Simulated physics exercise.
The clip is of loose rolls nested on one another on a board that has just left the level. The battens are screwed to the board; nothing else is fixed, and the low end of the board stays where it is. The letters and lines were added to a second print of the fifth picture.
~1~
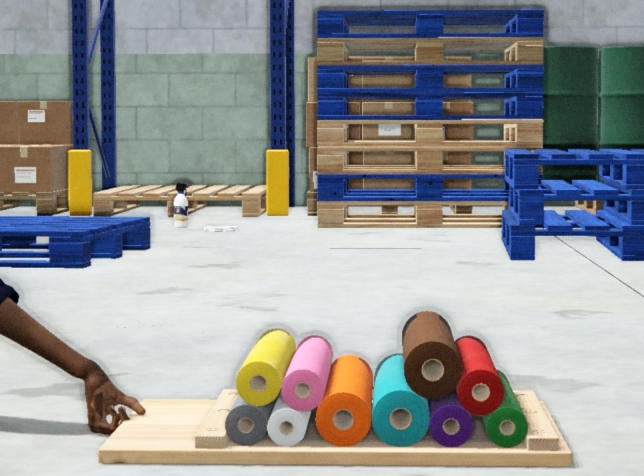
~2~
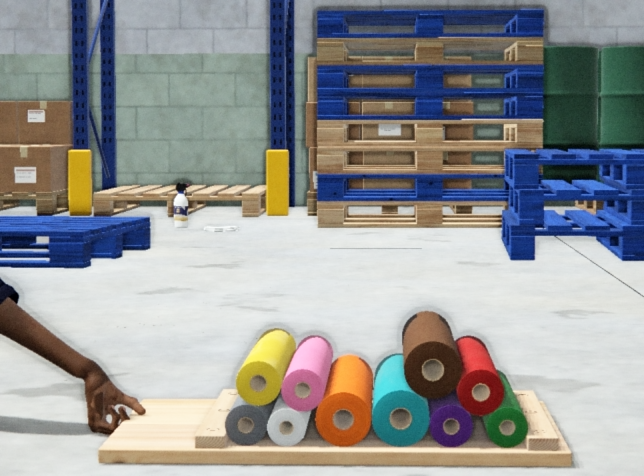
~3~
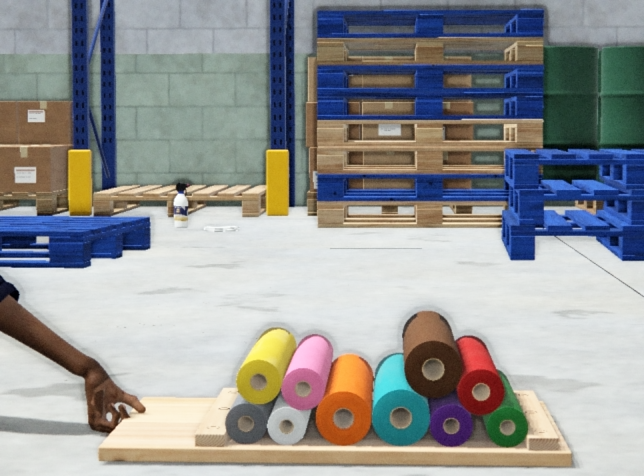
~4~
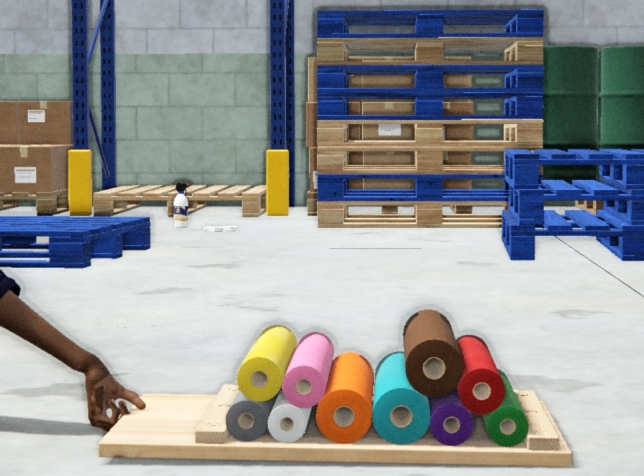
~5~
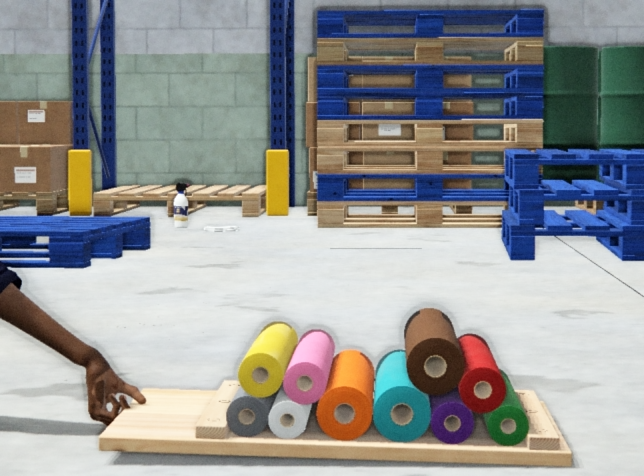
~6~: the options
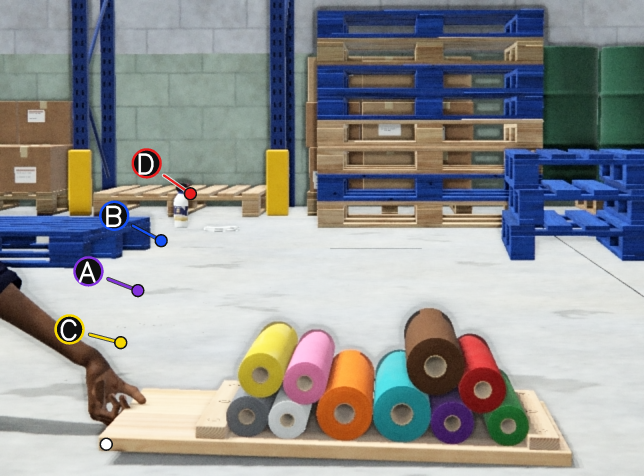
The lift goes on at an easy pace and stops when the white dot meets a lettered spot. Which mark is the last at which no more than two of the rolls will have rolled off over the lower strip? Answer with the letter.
The last mark within the limit is A.
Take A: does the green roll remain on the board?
The green roll: Yes.
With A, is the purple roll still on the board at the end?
Yes.
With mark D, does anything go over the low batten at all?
Yes.
On the copy, A at (138, 291); B at (161, 241); C at (121, 343); D at (190, 194); the white dot at (106, 444).
On A. First, board at 15°.
Then, board at 21°.
Finally, board at 21°, two over the low batten (red, brown).
By contrast, B three over the low batten (red, pink, brown); C two over the low batten (red, brown); D four over the low batten (red, pink, brown, yellow).
